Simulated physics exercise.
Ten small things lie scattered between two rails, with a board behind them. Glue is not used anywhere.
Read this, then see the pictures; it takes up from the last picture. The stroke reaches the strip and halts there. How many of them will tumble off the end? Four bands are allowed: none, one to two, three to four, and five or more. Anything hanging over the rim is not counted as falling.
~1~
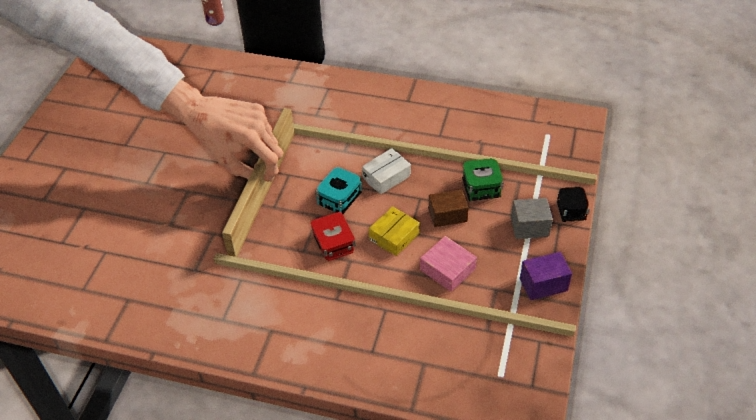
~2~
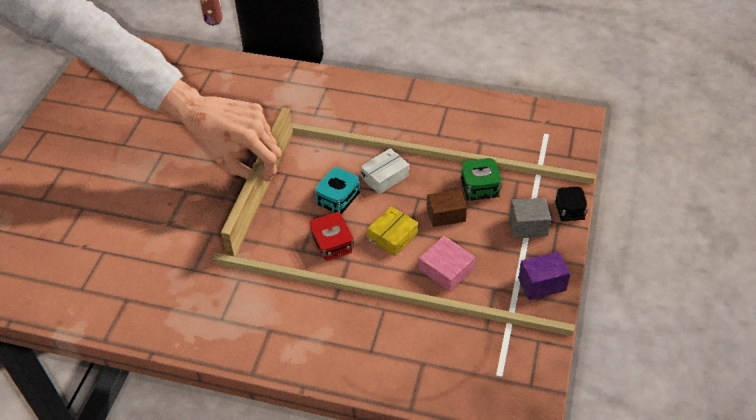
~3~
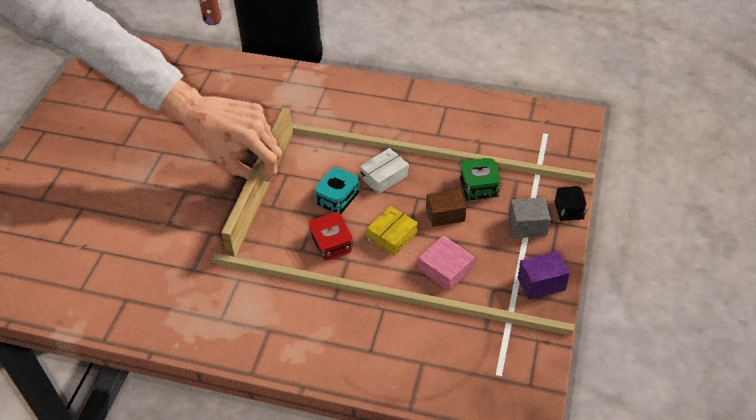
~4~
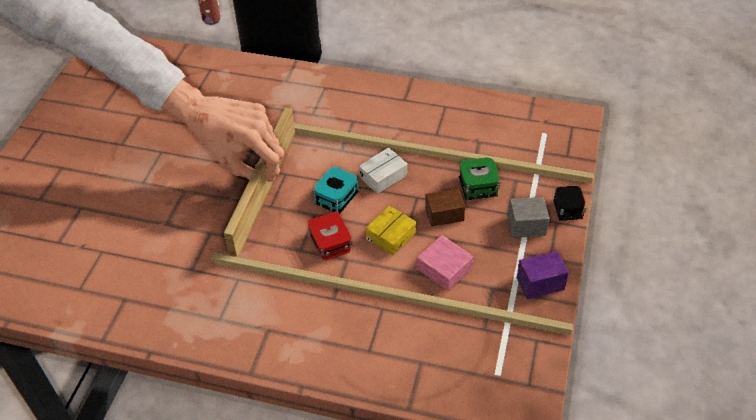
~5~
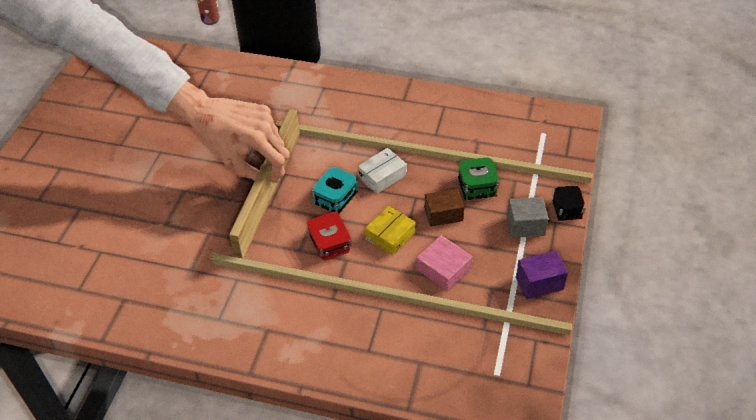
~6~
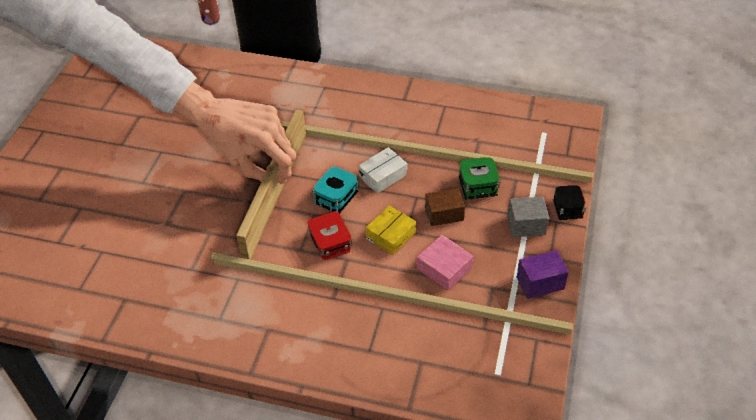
Most likely the sweep will knock off three or four.
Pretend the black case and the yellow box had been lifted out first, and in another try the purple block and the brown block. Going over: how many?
The number fallen is 2, and in the other try 1.
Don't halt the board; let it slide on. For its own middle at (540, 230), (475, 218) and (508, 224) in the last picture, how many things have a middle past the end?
It comes out as 6, then 0, then 3.
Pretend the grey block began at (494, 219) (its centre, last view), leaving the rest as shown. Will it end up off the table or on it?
From that start, the object then does not stay.
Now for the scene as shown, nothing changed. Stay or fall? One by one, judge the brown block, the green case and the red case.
Check the brown block: It does not drop. The green case does not drop. The red case does not drop.
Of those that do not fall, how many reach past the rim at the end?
That'd be 4.
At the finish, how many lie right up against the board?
Total: 3.
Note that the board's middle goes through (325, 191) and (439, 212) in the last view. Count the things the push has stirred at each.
I count 2 first and 8 after.
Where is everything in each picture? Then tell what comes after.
The first picture shows black case (573, 205); purple block (545, 276); grey block (531, 219); board (261, 180); tape (527, 242).
The second picture shows purple block (544, 276); pink block (447, 263).
The third picture shows grey block (529, 218); white box (384, 171).
The fourth picture shows black case (569, 204); yellow box (391, 230).
The fifth picture shows purple block (541, 275); brown block (444, 208).
The sixth picture shows black case (569, 203); purple block (542, 274); grey block (528, 217); board (274, 182); tape (524, 240).
A little later, none off yet; black case at rest near (569, 203); purple block at rest near (542, 274); grey block at rest near (528, 217).
Next, none off yet; black case shifted about its own width near (588, 201); purple block shifted about its own width near (573, 279); grey block shifted about its own width near (578, 223).
When it is over, the number that fall off is three or four; down, grey block, purple block and black case.
